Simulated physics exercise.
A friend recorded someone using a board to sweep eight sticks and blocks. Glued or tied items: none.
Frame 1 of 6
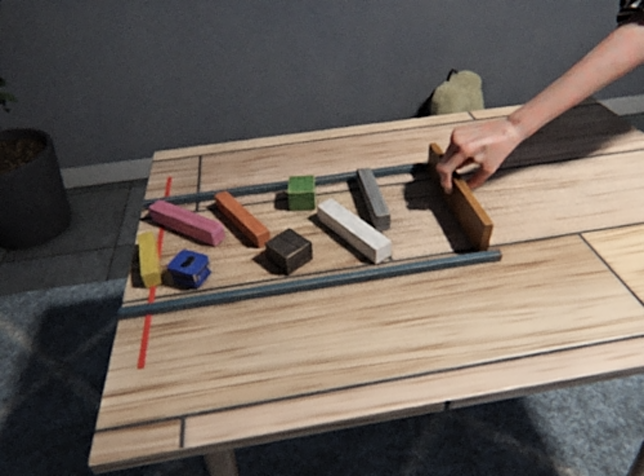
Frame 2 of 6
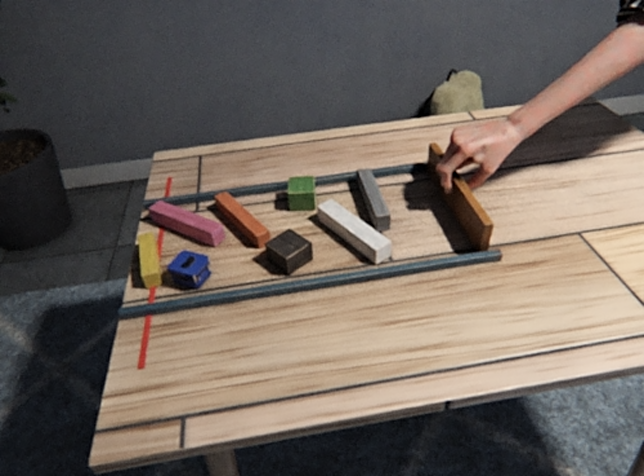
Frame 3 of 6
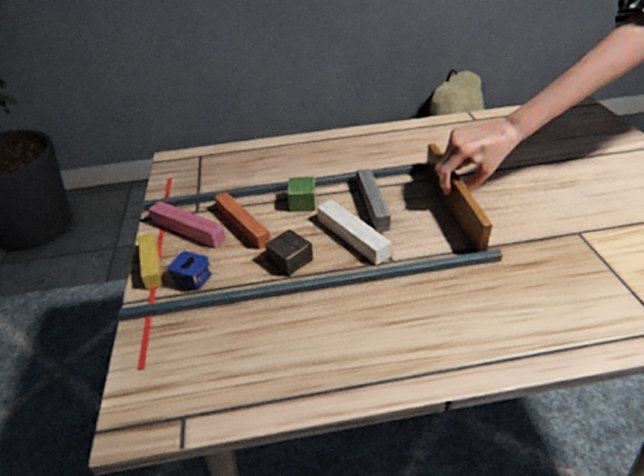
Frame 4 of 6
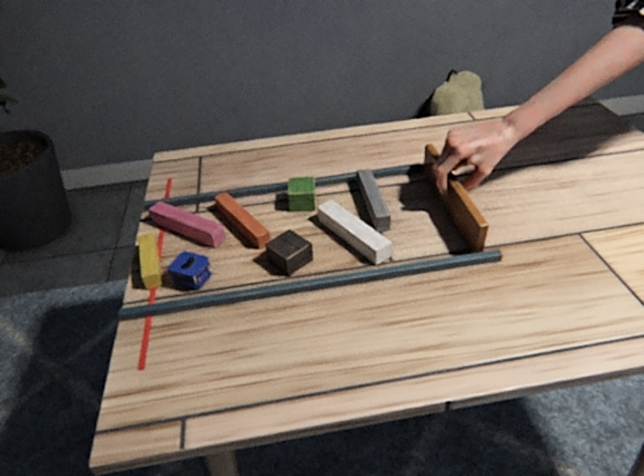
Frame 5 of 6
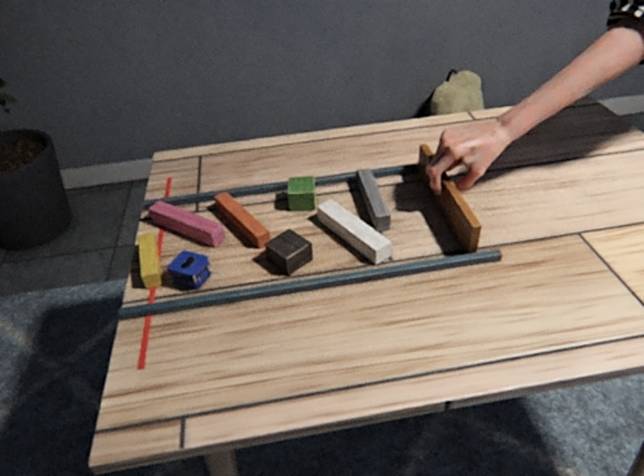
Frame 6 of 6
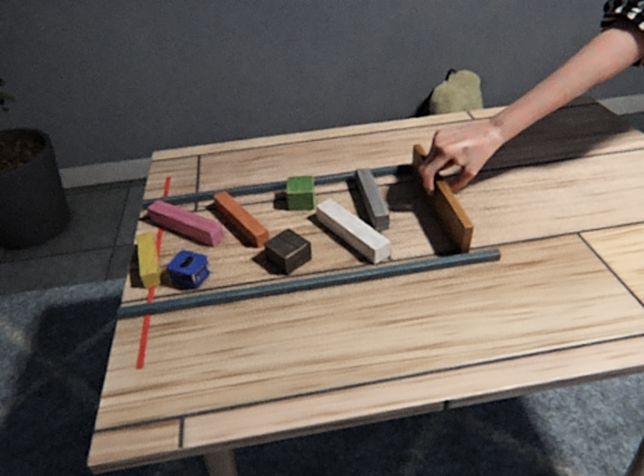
We see eight colored sticks and blocks lying between two dark rails on a wooden table, near a red line at left, while a hand at right holds an upright board and then slides it slightly left toward them.
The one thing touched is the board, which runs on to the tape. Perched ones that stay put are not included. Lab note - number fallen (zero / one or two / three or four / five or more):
The ones that fall? Five or more of them, I think.
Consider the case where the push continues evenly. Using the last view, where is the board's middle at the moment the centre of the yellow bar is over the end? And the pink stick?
Roughly (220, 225); for the second one, roughly (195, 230).
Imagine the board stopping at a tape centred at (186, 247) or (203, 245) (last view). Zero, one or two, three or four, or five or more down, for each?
In turn: 3 or 4; one to two.
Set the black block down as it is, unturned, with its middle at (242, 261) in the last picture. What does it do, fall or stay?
It topples off.
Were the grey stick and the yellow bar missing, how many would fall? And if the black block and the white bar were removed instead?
First try 4, second try 4.
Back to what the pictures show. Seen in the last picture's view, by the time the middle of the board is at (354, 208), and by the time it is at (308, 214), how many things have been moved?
Counts: 2, 4.
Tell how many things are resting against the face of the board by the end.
It's 2.
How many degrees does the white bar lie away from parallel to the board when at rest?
Angle: Roughly 15 degrees.
Soon after, none off yet; yellow bar at rest near (148, 259); pink stick at rest near (185, 222); blue case at rest near (189, 270).
After that, none off yet; yellow bar tilting well over near (116, 272); pink stick displaced a little near (142, 235); blue case displaced well along near (121, 295).
In the end, the number that fall off is five or more; gone, green block, black block, orange bar, blue case, pink stick and yellow bar.
